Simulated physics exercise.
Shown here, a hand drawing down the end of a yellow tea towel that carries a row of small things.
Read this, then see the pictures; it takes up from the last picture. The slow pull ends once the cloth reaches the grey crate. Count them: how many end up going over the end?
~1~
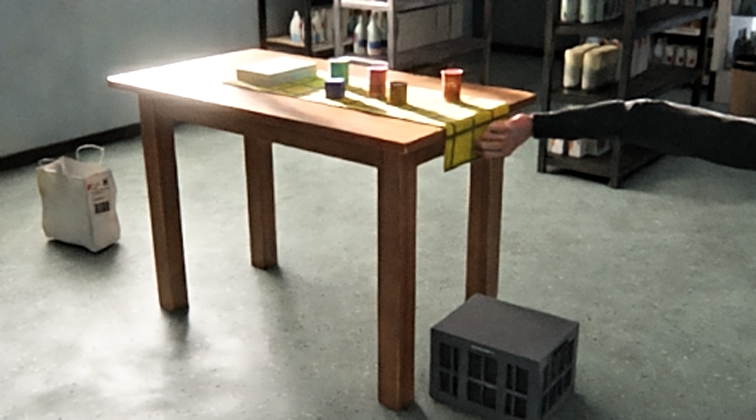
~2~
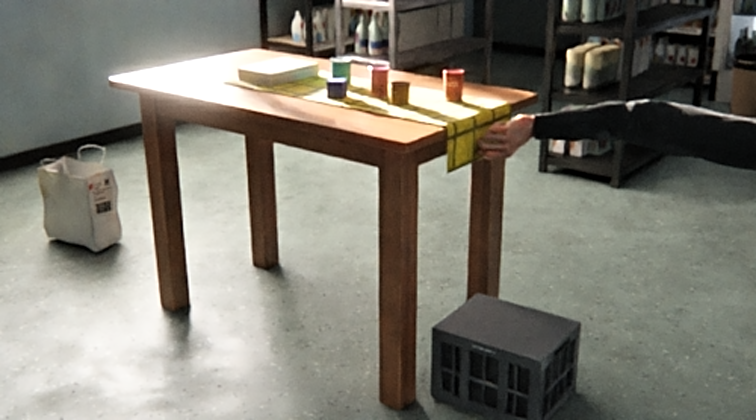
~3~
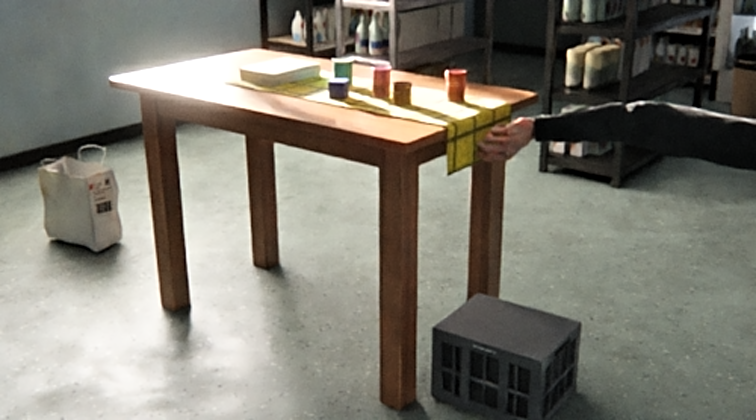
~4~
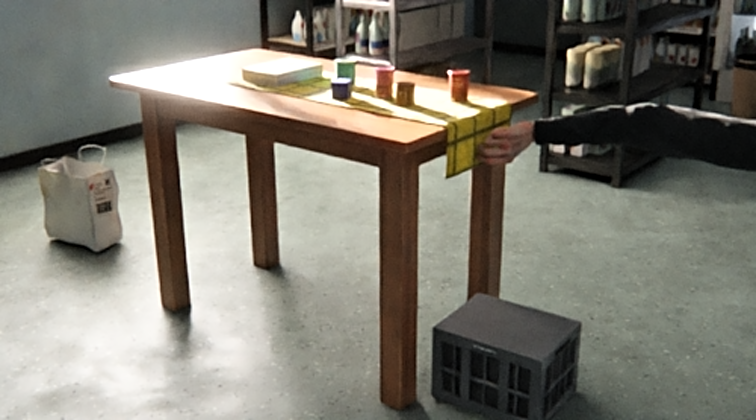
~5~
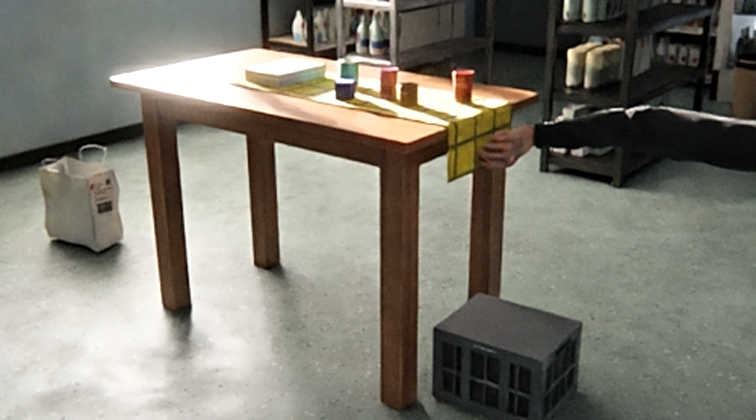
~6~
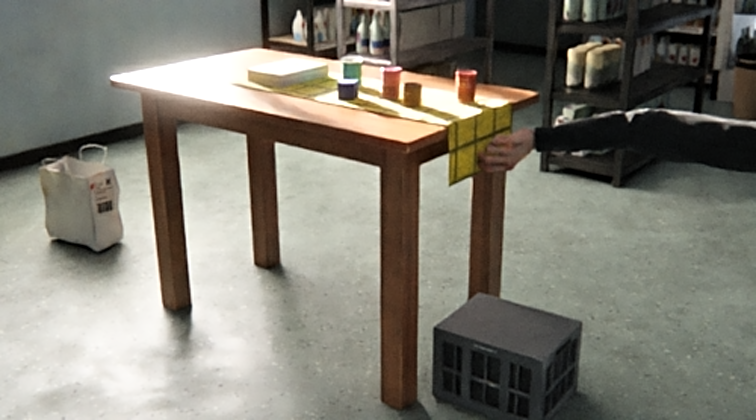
The count of things that fall is four.
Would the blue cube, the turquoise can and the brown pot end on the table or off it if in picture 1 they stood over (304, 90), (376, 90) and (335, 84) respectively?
In the end the blue cube is still on top, the turquoise can is no longer on top, and the brown pot is still on top.
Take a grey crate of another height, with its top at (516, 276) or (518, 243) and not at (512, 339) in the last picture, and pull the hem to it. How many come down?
That would make 2 and 1.
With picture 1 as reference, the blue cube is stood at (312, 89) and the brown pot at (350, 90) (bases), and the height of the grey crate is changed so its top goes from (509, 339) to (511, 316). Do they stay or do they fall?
As for the blue cube, it holds its spot; as for the brown pot, it holds its spot.
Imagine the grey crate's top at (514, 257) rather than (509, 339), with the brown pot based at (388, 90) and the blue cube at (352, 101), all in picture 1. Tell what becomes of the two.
Outcome for the brown pot: It stays. Outcome for the blue cube: It stays.
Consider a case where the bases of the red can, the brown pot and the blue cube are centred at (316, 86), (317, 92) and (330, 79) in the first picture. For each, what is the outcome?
Outcome: Red can keeps its perch; brown pot keeps its perch; blue cube keeps its perch.
Soon after, hem near (480, 221); red can gone.
Then, hem near (480, 278); red can, brown pot and pink can gone.
Further on, hem on the crate; red can, brown pot, pink can and blue cube gone.
At rest, hem on the crate; red can, brown pot, pink can and blue cube gone. The count of fallen things is four.
